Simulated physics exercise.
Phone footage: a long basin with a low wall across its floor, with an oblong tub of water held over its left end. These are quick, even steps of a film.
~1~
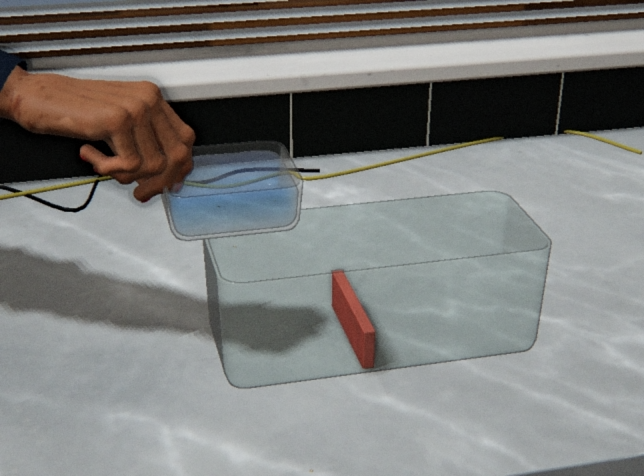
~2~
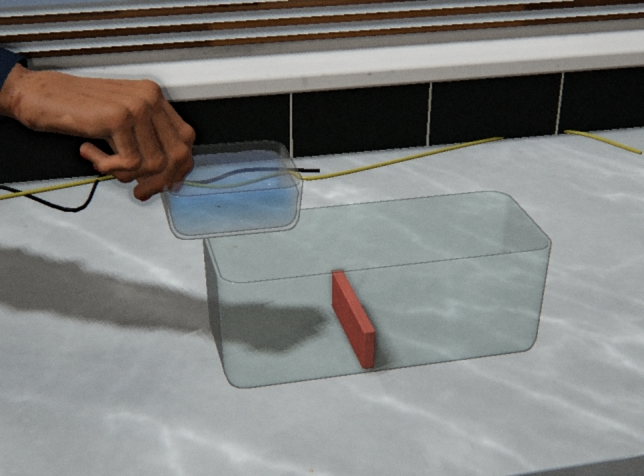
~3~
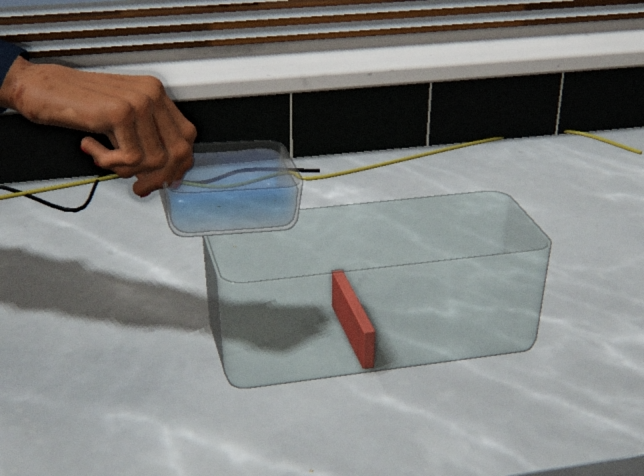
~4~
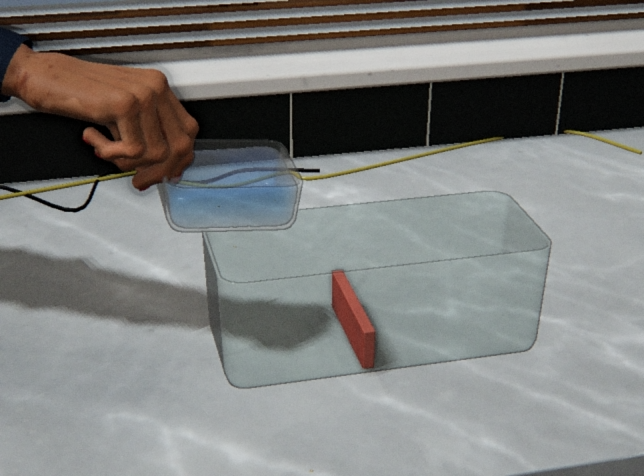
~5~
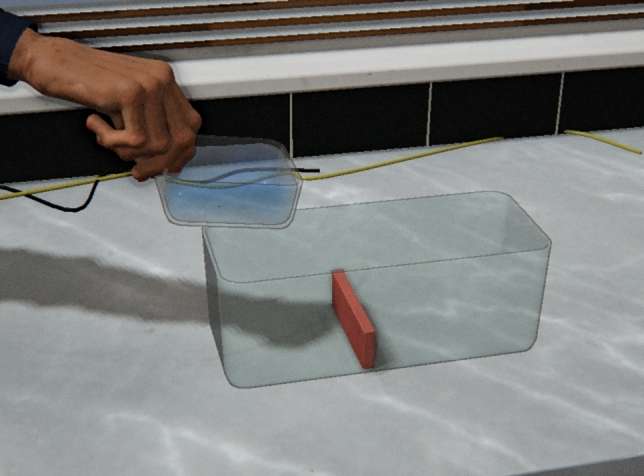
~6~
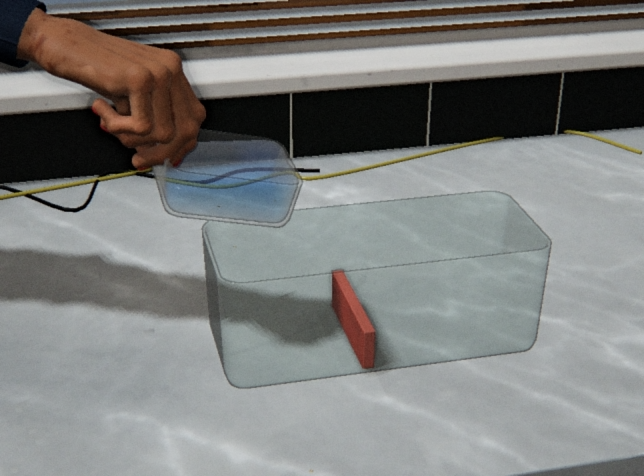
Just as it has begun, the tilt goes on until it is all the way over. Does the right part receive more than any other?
Yes.
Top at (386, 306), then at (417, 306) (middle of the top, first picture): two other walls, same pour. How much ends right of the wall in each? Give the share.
About 40 % and 10 %.
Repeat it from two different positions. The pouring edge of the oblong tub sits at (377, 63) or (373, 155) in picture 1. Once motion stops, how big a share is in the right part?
Near 90 per cent for the first start, near 95 per cent for the second.
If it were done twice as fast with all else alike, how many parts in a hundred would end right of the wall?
Near 80 %.
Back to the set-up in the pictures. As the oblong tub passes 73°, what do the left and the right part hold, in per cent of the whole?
Left about 5, right about 30.
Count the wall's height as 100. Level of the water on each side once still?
Once it settles, the left reaches around 10 and the right around 40.
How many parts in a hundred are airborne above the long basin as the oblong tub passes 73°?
Share in flight: Approx. 40 %.
A moment on, the tilt is 73° and 22 per cent is still to pour, 7 is left of the wall and 30 right of it.
Next, the tilt is 110° and 1 per cent is still to pour, 18 is left of the wall and 76 right of it.
Then the tilt is 118° and 0 per cent is still to pour, 22 is left of the wall and 76 right of it.
Later the tilt is 118° and 0 per cent is still to pour, 22 is left of the wall and 76 right of it.
Finally, 22 per cent lies left of the wall, 76 right of it and 1 outside.
